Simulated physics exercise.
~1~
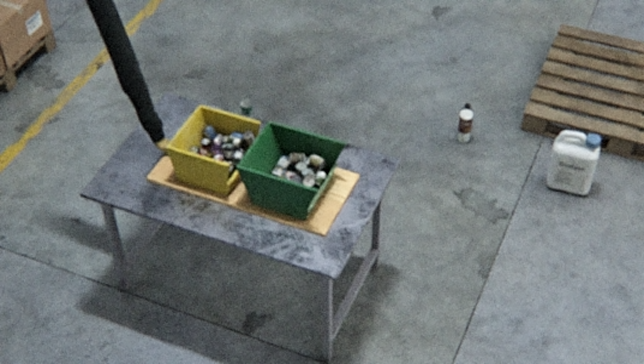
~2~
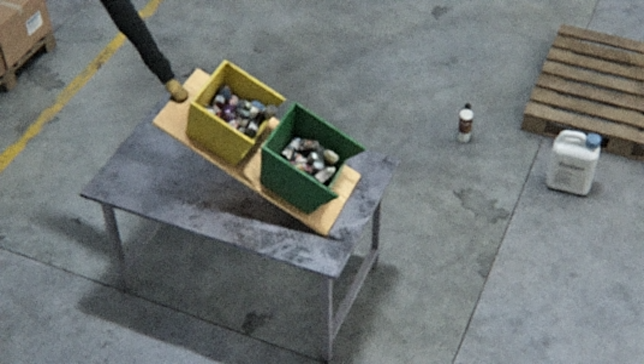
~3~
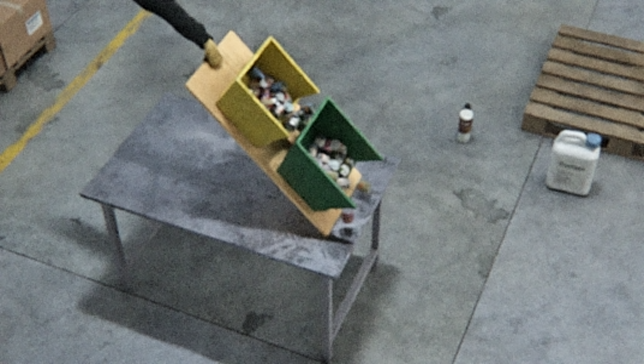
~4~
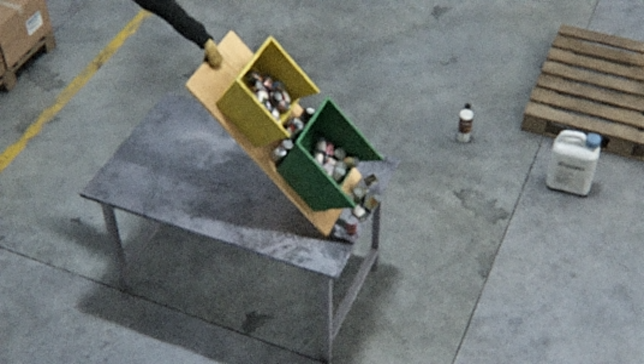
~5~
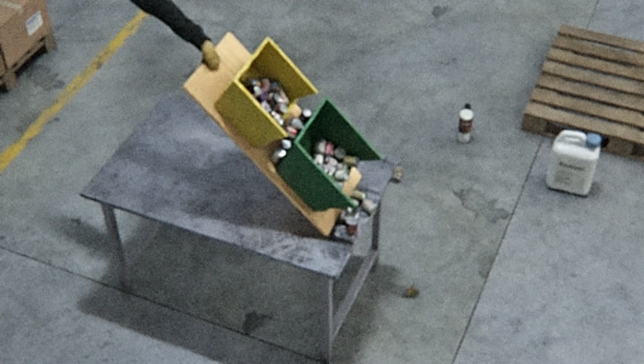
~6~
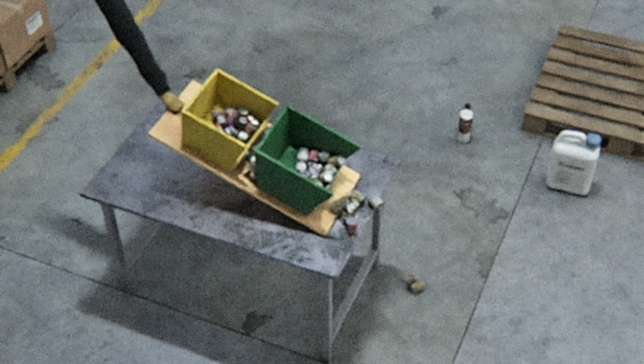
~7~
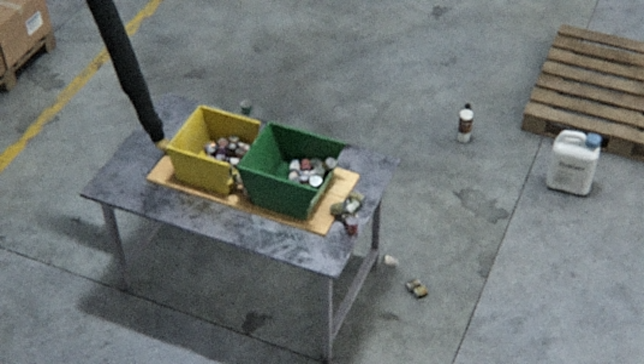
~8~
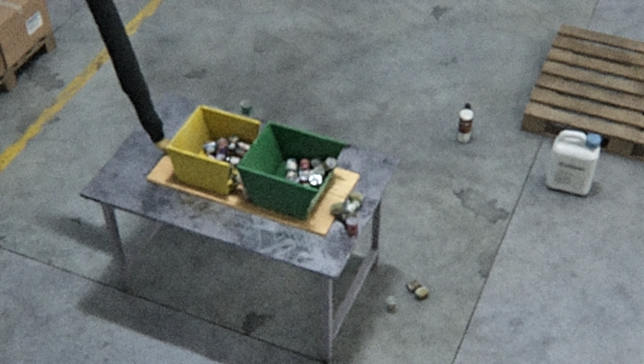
To begin with, a yellow crate and a green crate full of small cans sit on a board on a metal table in a warehouse, with a dark-sleeved arm reaching to the board's left end. The gloved hand lifts that end, tilting the board steeply to the right. The cans slide toward the low right sides, and some spill out of both crates. A few gather at the table's right edge, and some drop to the floor. The hand then lowers the board flat again, leaving both crates partly filled and a few cans lying on the concrete.
